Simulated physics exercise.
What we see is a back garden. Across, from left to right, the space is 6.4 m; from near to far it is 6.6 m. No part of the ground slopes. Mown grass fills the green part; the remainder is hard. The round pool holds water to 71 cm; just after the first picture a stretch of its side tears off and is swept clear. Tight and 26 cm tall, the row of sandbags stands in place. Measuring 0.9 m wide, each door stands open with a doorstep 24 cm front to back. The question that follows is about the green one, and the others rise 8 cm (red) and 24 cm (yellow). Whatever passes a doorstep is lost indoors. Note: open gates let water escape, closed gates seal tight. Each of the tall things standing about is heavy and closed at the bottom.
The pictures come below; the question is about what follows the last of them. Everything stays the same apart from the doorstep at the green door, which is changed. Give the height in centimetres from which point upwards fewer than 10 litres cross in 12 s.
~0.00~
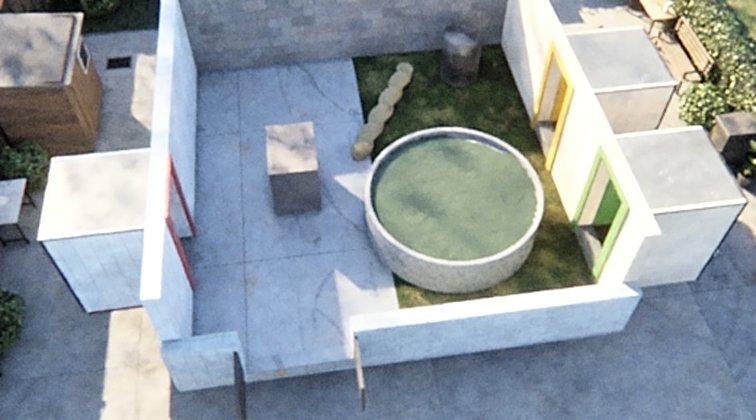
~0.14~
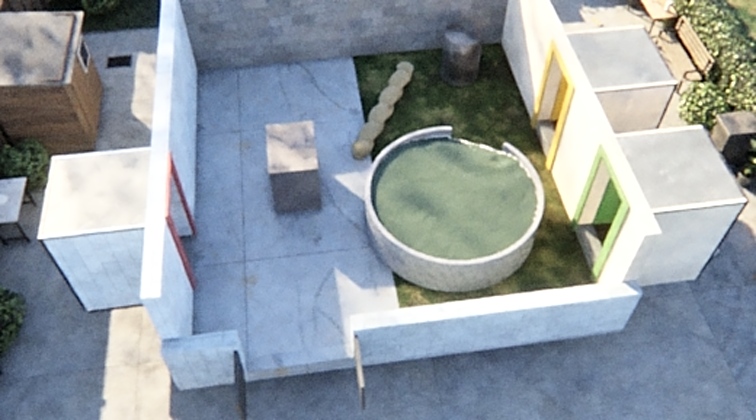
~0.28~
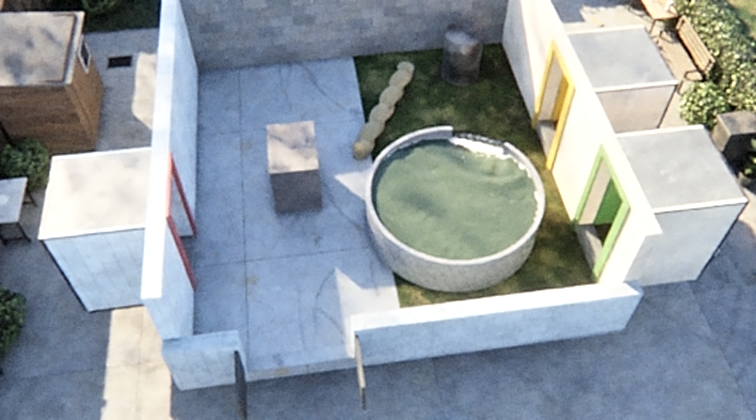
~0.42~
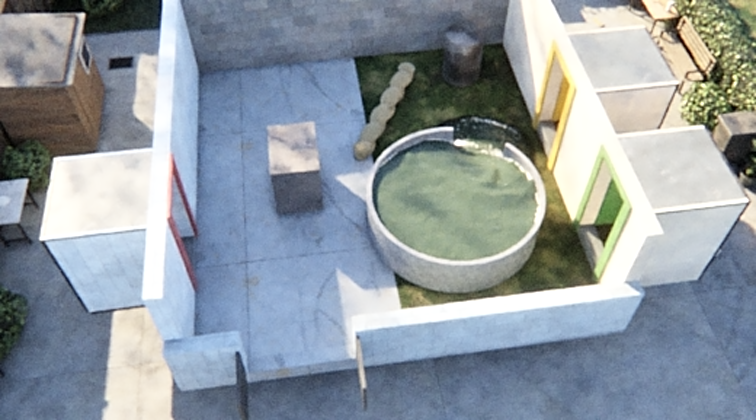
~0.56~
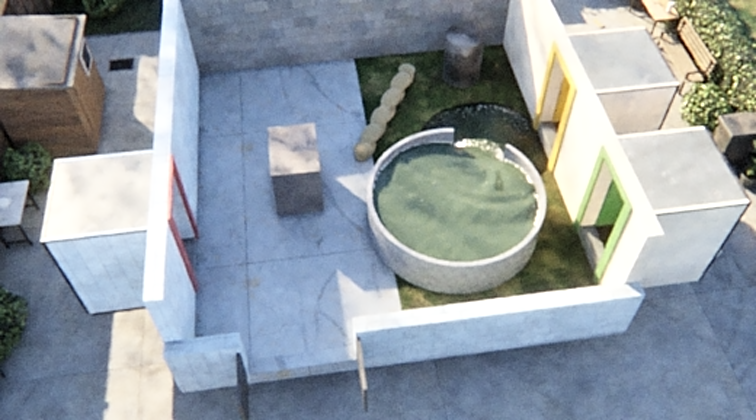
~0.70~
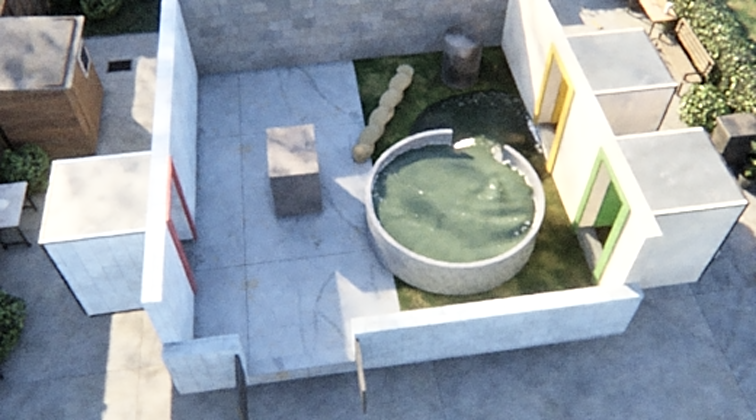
Roughly 8.5 cm.
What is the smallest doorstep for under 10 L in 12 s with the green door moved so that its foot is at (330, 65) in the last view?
Something near 5.0 cm.
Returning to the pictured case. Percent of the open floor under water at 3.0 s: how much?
30 %.
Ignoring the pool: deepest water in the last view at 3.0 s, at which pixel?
Around (484, 56).
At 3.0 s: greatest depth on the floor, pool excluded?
It gets to close to 40 centimetres there.
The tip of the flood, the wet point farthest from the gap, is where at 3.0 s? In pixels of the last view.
Near (330, 65).
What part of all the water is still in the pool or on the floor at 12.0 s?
I'd estimate some 94 in a hundred.
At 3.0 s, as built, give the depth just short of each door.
Depths in cm: Green 3, red 0, yellow 21.
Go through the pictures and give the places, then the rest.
The first picture shows still water, 71 cm deep, in the round pool at (453, 194); the green door at (598, 217) is dry.
In the second picture, water pours out on the far side and has run 0.3 m, to a hidden place; about 9 cm deep outside, 71 cm at the back.
In the third picture, the gap is on the far side, the front 0.8 m out at (508, 145); the back of the round pool holds 71 cm.
In the fourth picture, the front is at (513, 128), 1.2 m from the gap on the far side; 1.8 m2 of floor is wet, 71 cm left at the back.
In the fifth picture, the front is at (499, 106), 1.7 m from the gap on the far side; 3.1 m2 of floor is wet, 71 cm left at the back.
In the sixth picture, the front is at (508, 96), 2.1 m from the gap on the far side; 4.1 m2 of floor is wet, 71 cm left at the back; 1.8 m in a straight line remain to the green door at (599, 219).
After 1.4 s water covers 20 % of the floor, deepest (42 cm) near (485, 167); it has not reached the green door.
After 3.0 s water covers 30 % of the floor, deepest (40 cm) near (484, 56); 3 cm at the green door, 0 litres in over its 21 cm doorstep.
After 12.0 s water covers 95 % of the floor, deepest (16 cm) near (407, 93); 12 cm at the green door, 0 litres in over its 21 cm doorstep.
At the green door as built, the water arrived by 3.0 s and peaked near 12 cm at 12.0 s.
Run again over the same 12 s with other heights there, 20 litres in over 7 cm, 4 litres over 9.5 cm. The limit of 10 litres is kept from about 8.5 cm up.
